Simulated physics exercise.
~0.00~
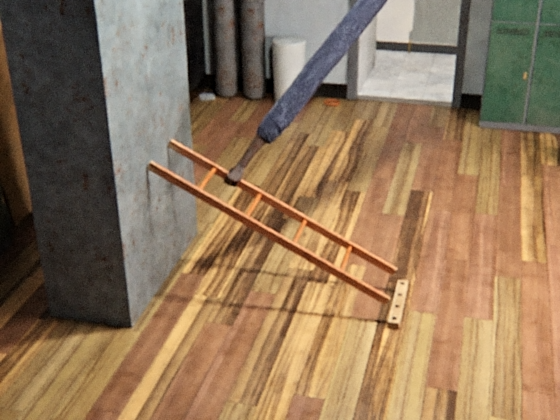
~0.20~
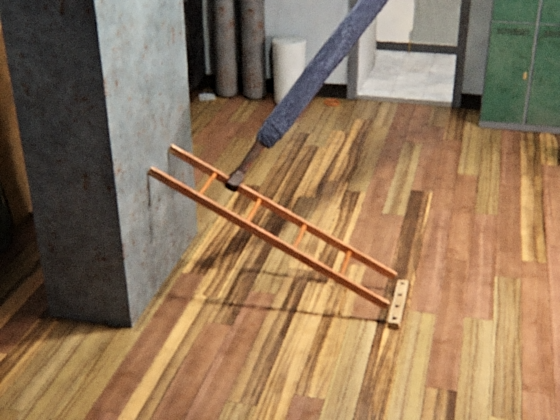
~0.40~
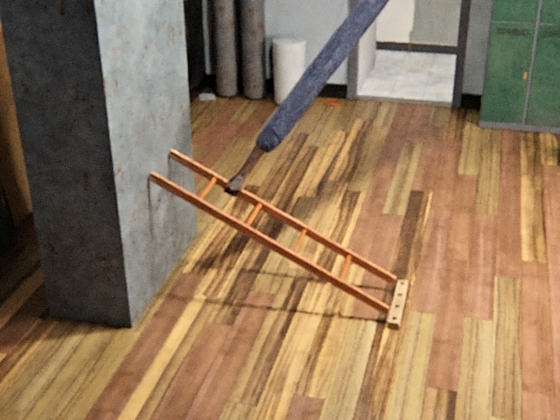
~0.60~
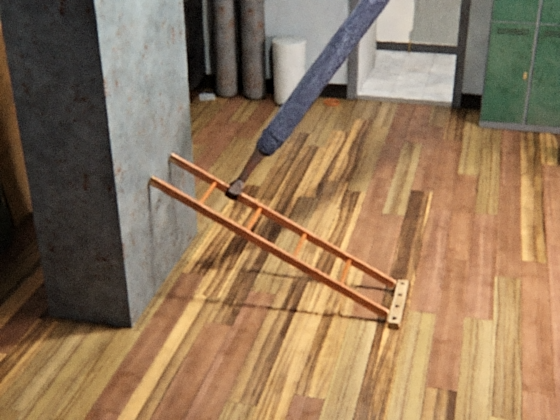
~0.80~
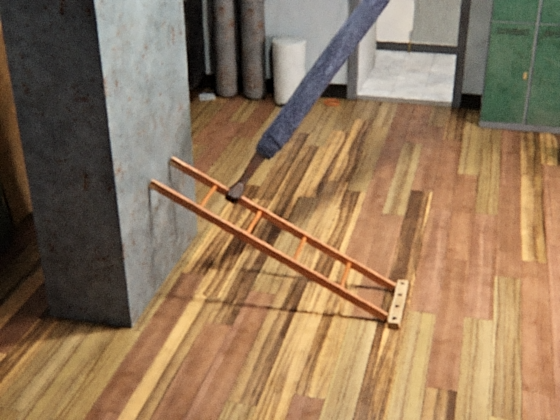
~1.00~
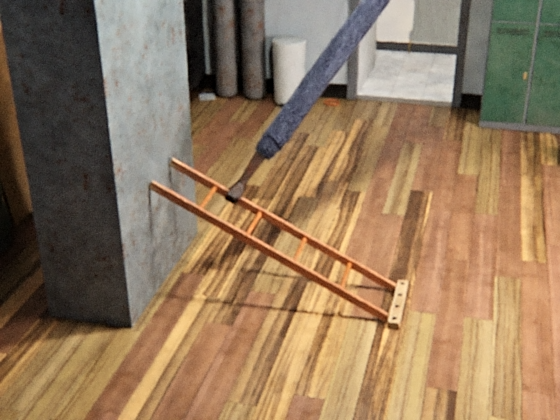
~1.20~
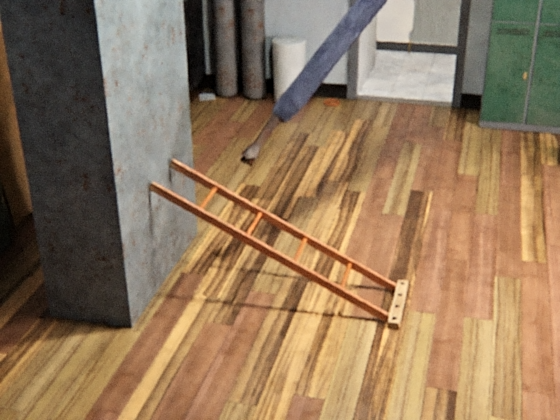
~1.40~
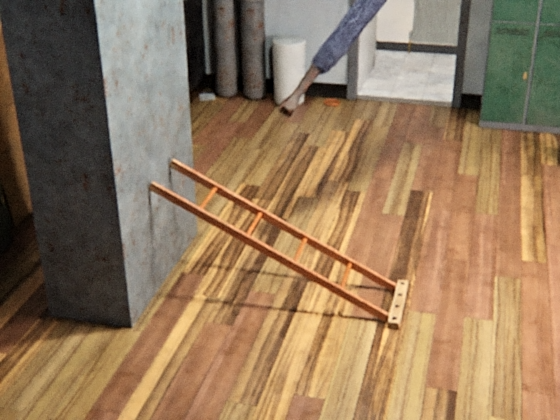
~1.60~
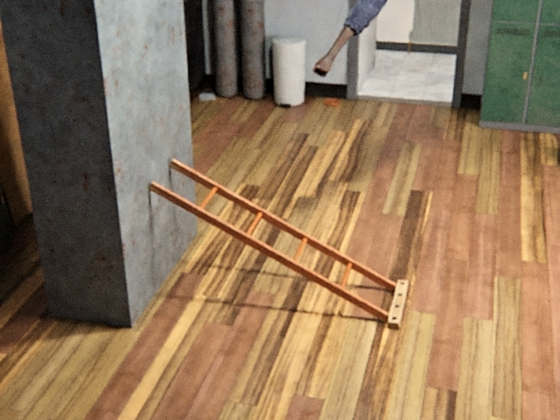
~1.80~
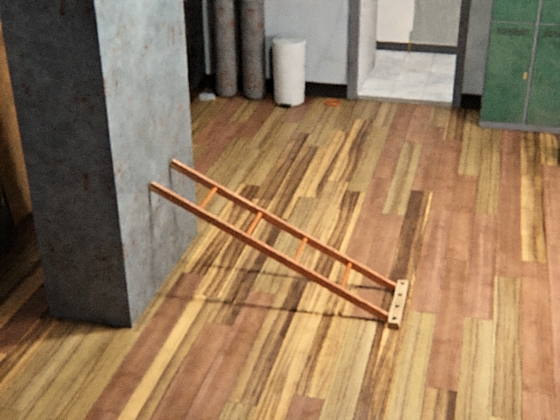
To begin with, an orange ladder leans at a low slant against a grey pillar on the left, its foot by a pale strip of wood on the plank floor. An arm in a blue sleeve reaches down from the top, its hand at the ladder's upper part. The ladder shifts very slightly as the hand settles it, then holds its place. The hand lets go and draws back up toward the doorway, leaving the view entirely. At the end, the ladder remains leaning against the pillar, at rest, with its foot against the strip.
